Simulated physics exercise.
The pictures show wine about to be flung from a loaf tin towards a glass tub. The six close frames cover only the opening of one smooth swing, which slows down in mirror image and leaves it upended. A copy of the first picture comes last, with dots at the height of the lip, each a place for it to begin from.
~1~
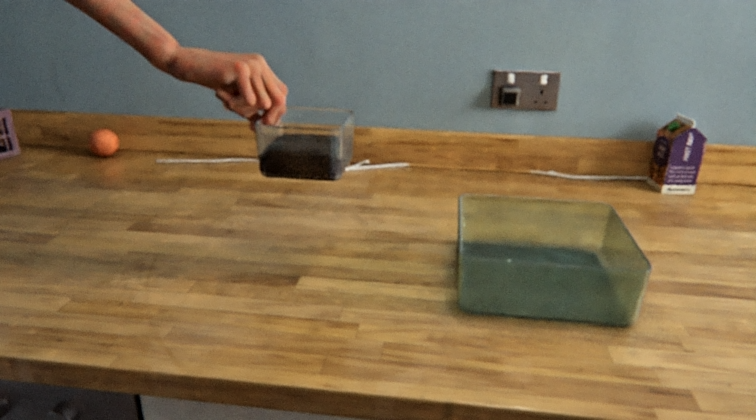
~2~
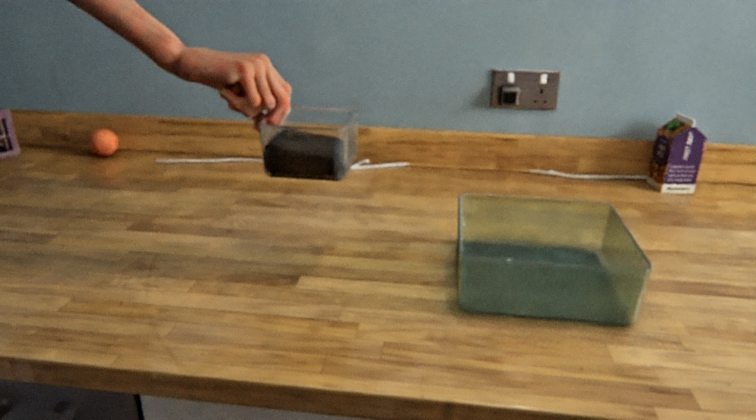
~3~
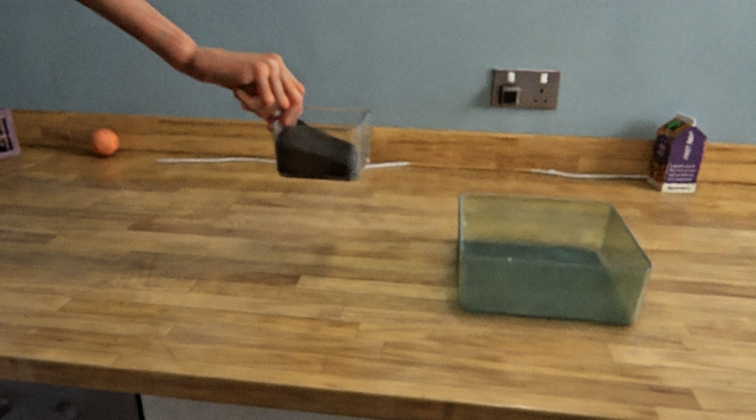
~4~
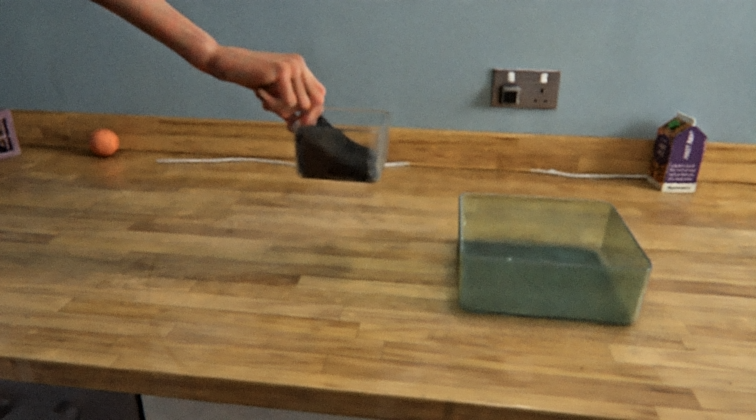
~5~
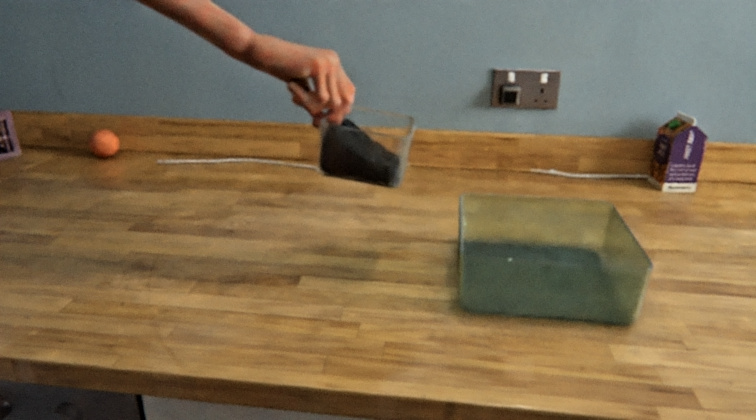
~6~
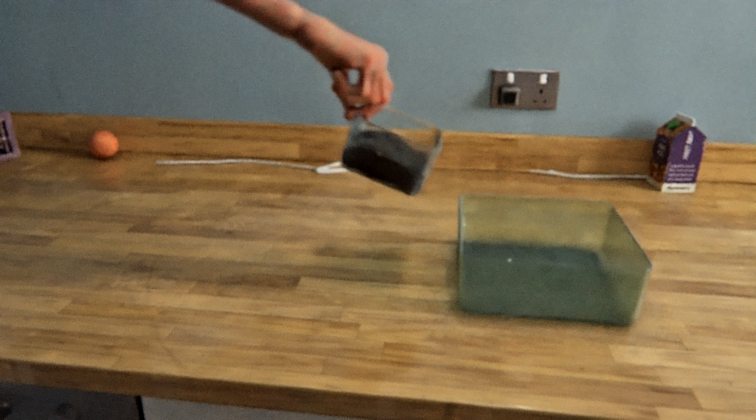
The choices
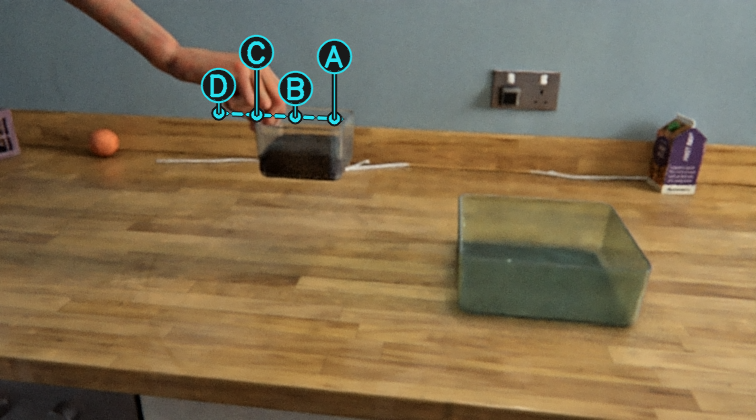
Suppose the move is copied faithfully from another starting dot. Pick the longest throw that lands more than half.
B is the one.
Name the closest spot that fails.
It is C.
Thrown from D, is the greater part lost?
Yes.
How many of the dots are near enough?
Two of the four.
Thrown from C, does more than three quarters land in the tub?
No, it does not.
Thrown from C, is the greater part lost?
Yes, that goes wrong.
On the marked copy, A at (334, 118); B at (295, 116); C at (256, 114); D at (218, 113).
If A is chosen, about 86 % lands in the tub, 9 % falls short and 5 % goes beside or beyond.
If B is chosen, about 68 % lands in the tub, 25 % falls short and 7 % goes beside or beyond.
If C is chosen, about 36 % lands in the tub, 59 % falls short and 5 % goes beside or beyond.
If D is chosen, about 8 % lands in the tub, 90 % falls short.
